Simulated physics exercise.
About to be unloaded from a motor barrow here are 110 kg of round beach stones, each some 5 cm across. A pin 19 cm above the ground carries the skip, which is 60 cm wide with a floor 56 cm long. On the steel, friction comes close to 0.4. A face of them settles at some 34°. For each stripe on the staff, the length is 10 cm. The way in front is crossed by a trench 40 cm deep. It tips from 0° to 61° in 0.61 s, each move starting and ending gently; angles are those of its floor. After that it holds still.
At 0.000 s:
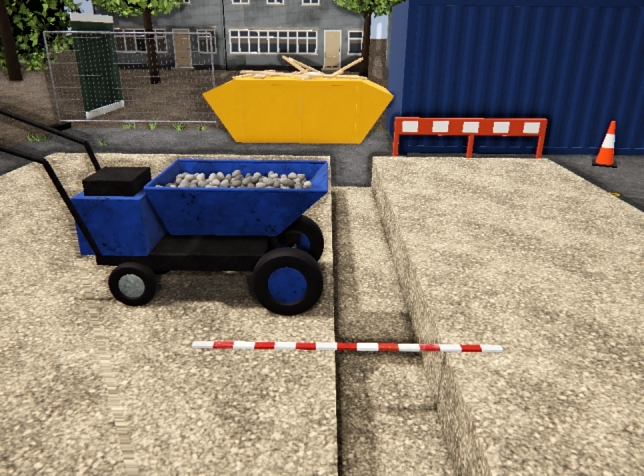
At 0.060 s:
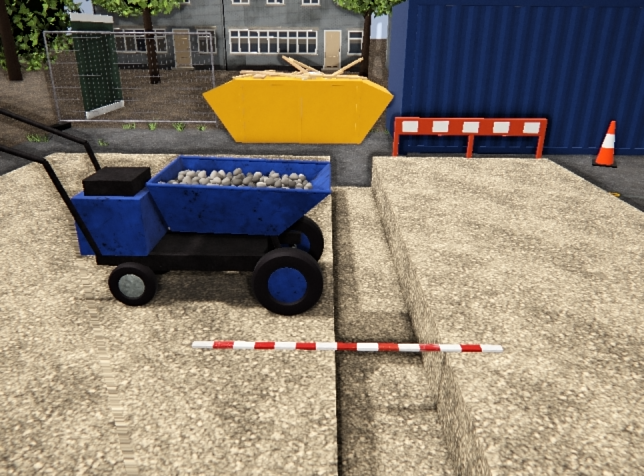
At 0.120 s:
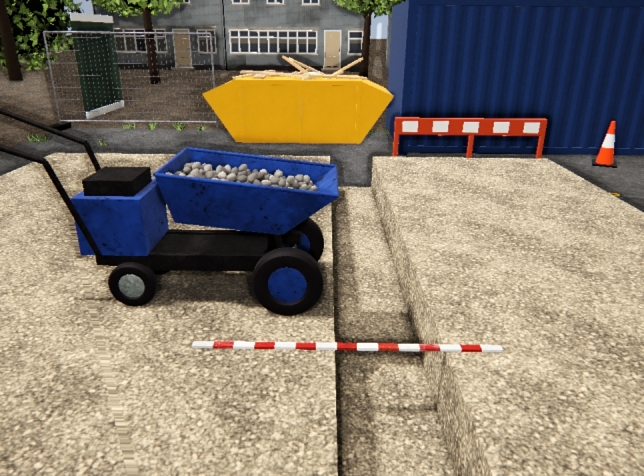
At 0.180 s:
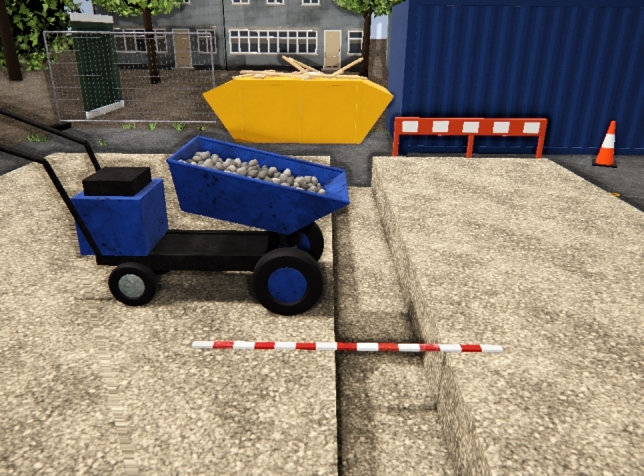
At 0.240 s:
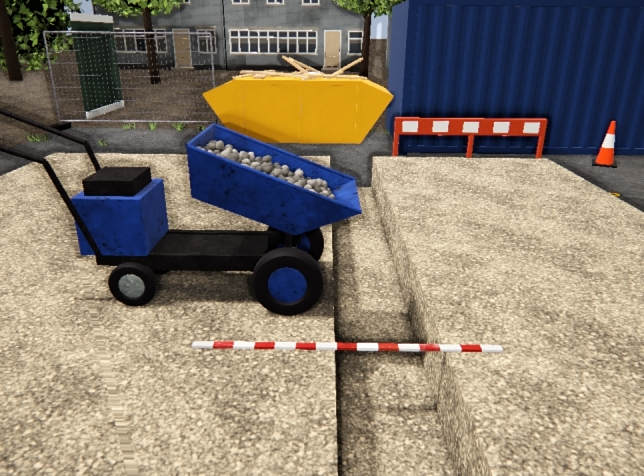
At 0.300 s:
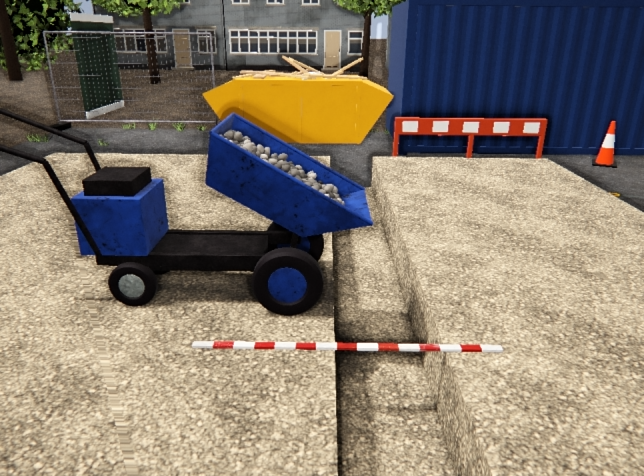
A blue motor barrow steadily tilts its skip of round stones rightward beside a trench.
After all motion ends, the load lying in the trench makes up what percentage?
It makes up about 41 per cent.
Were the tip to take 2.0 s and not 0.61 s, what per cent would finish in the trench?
I'd put it at roughly 65 per cent.
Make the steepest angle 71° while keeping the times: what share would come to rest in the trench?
It would be close to 40 percent.
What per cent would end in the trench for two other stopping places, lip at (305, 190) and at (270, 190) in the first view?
Near 65 then near 95 percent.
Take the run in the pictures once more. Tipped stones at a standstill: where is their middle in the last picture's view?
I'd point to around (444, 290).
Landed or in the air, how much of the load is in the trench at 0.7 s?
15 per cent or so by then.
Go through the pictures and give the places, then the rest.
The first frame shows lip at (327, 191), floor tilted 0°, highest stones at (231, 179).
In the second frame, the skip is at 2°, its lip at (330, 192); the top of the load is at (213, 177); the stones move at 0.4 m/s on average.
In the third frame, the skip is at 6°, its lip at (338, 196); the top of the load is at (200, 170); the stones move at 0.8 m/s on average.
In the fourth frame, the skip is at 13°, its lip at (349, 203); the top of the load is at (208, 160); the stones move at 1.1 m/s on average.
In the fifth frame, the skip is at 21°, its lip at (361, 212); the top of the load is at (217, 147); the stones move at 1.3 m/s on average.
The sixth frame shows lip at (373, 224), floor tilted 30°, highest stones at (235, 137); the stones move at 1.4 m/s on average.
After 0.5 s the floor is at 52°; 100 % in the skip; the foremost stones are at (373, 234).
After 0.7 s the floor is at 61°; 81 % in the skip, 17 % in the trench, 2 % past the trench; the foremost stones are at (439, 293).
After 1.1 s the floor is at 61°; 22 % in the skip, 22 % in the trench, 55 % past the trench; the foremost stones are at (552, 292).
After 3.0 s the floor is at 61°; 0 % in the skip, 41 % in the trench, 59 % past the trench; the foremost stones are past the picture's edge.
